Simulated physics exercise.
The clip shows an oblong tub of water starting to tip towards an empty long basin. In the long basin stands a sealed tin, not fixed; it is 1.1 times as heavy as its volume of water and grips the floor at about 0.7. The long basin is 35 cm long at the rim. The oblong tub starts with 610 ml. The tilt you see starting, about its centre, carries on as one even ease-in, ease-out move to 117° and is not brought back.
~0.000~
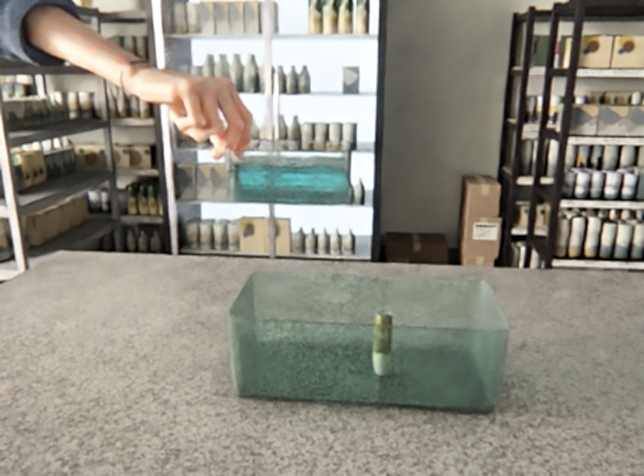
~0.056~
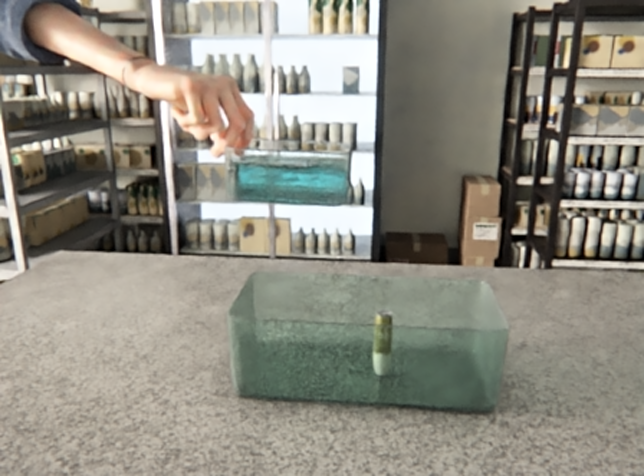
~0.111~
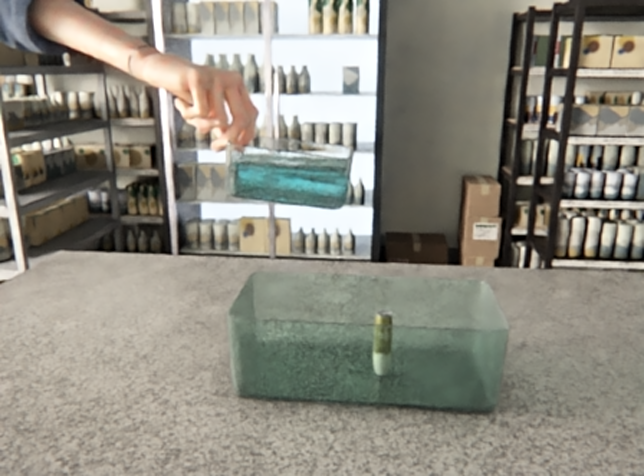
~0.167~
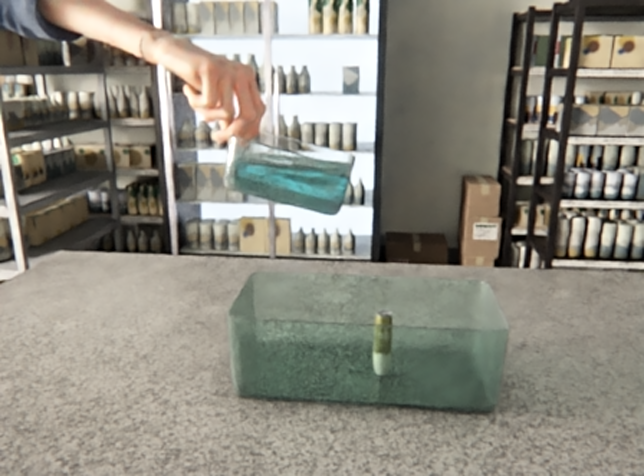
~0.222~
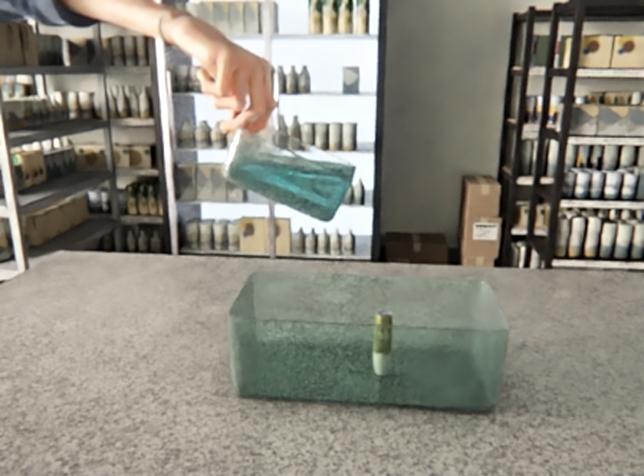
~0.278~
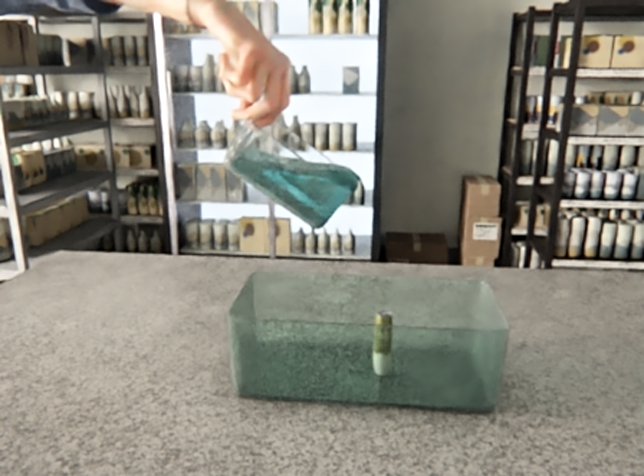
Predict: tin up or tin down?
The tin remains upright.
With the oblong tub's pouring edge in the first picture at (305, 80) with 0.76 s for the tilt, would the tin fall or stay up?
Then it falls.
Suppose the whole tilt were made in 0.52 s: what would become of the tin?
Then it falls.
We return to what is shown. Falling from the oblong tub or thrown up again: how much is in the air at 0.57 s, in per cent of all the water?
About 44 per cent.
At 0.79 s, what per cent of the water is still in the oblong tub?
Some 1 per cent.
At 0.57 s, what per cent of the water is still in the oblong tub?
Near 10 in a hundred.
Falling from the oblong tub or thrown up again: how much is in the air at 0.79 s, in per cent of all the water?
About 6 per cent.
By 0.57 s the tilt is 100° and 10 per cent is still to pour; the tin stands where it began.
By 0.79 s the tilt is 117° and 1 per cent is still to pour; the tin leans 6°.
By 1.01 s the tilt is 117° and 0 per cent is still to pour; the tin leans 5°.
By 1.26 s the tilt is 117° and 0 per cent is still to pour; the tin stands where it began.
At rest the tin stands where it began.
